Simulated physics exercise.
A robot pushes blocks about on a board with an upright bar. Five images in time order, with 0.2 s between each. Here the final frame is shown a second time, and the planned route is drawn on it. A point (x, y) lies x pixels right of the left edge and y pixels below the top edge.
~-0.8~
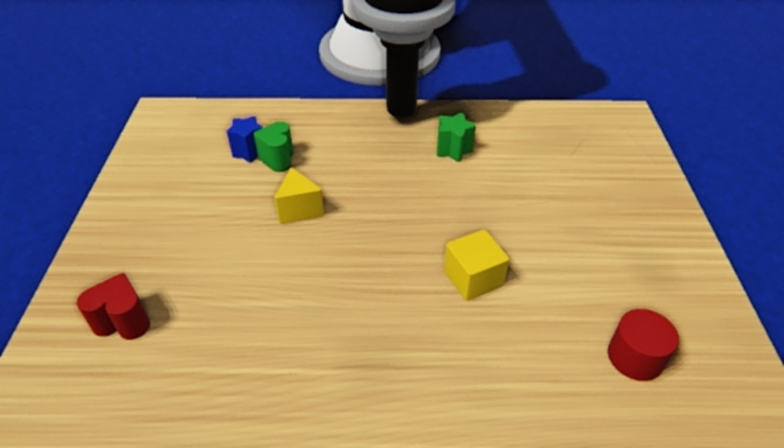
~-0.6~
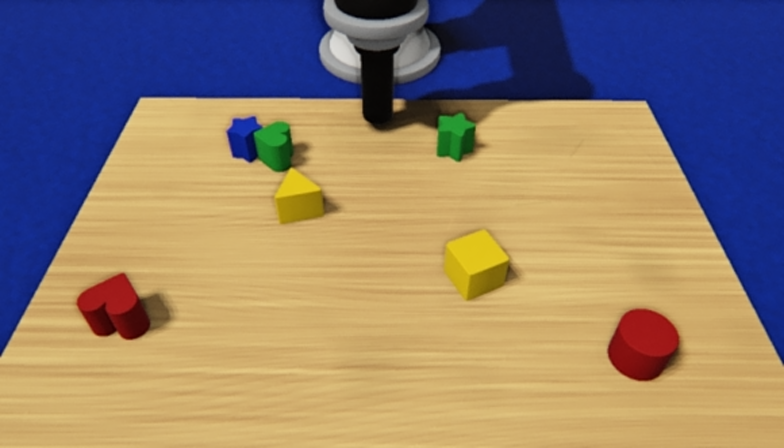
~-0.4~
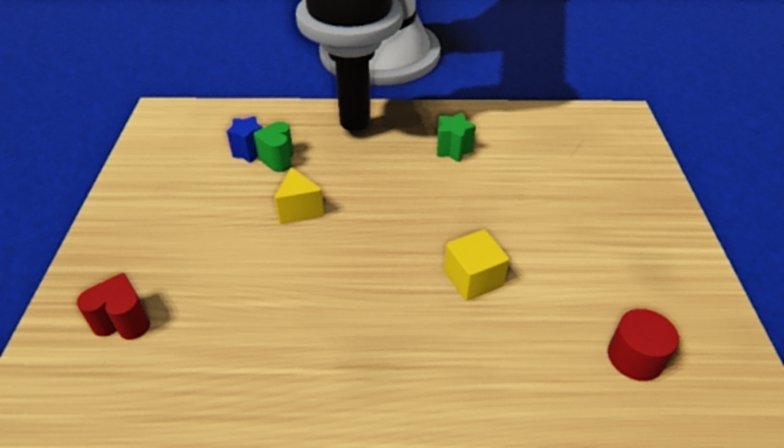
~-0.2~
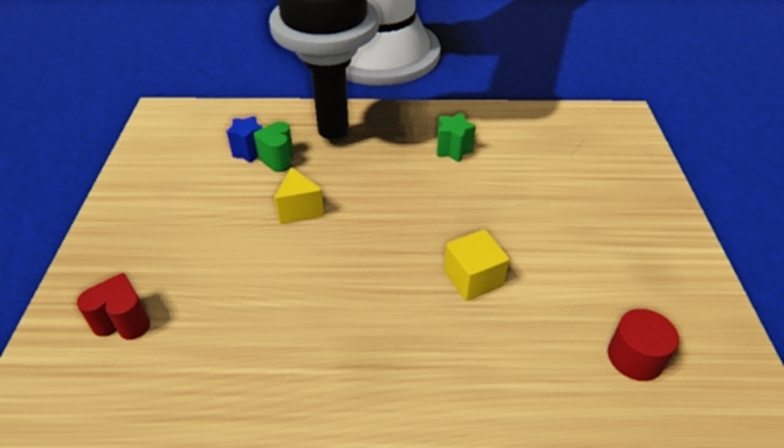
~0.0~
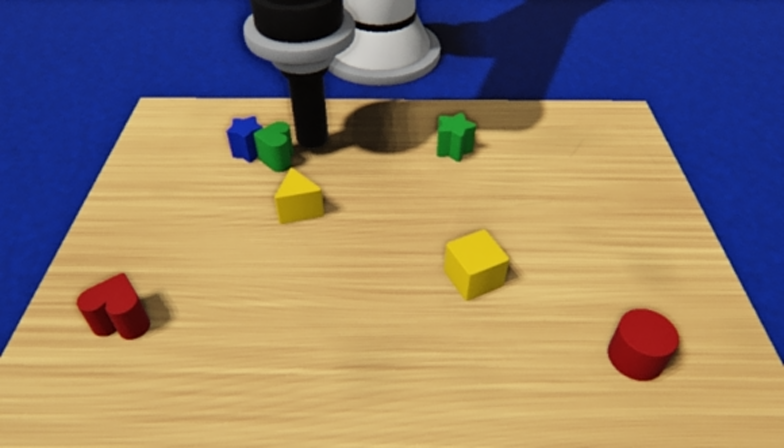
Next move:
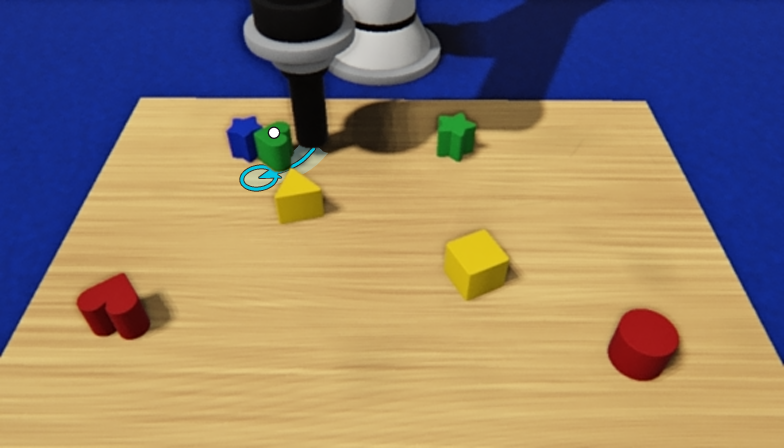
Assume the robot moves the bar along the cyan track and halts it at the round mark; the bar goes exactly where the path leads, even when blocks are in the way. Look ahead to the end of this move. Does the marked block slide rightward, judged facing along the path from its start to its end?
It seems so.
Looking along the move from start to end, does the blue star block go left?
No, it doesn't check out.
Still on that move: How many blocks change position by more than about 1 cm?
The count is two.
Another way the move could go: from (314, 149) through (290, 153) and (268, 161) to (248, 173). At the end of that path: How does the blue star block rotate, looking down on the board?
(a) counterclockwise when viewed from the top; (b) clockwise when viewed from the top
b - clockwise when viewed from the top.
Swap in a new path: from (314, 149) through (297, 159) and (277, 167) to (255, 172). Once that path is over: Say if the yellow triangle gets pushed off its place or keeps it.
By then it is still where it was.
The line goes from (314, 149) over (301, 161) and (282, 171) to (259, 178); the dot is on the green heart block.
The first path, step by step. Halfway along, bar at (291, 158); blue star block at (238, 125); green heart block at (259, 137).
At the end, bar at (257, 169); blue star block at (227, 122), turned 35° clockwise; green heart block at (232, 140), turned 35° clockwise; yellow triangle unmoved.
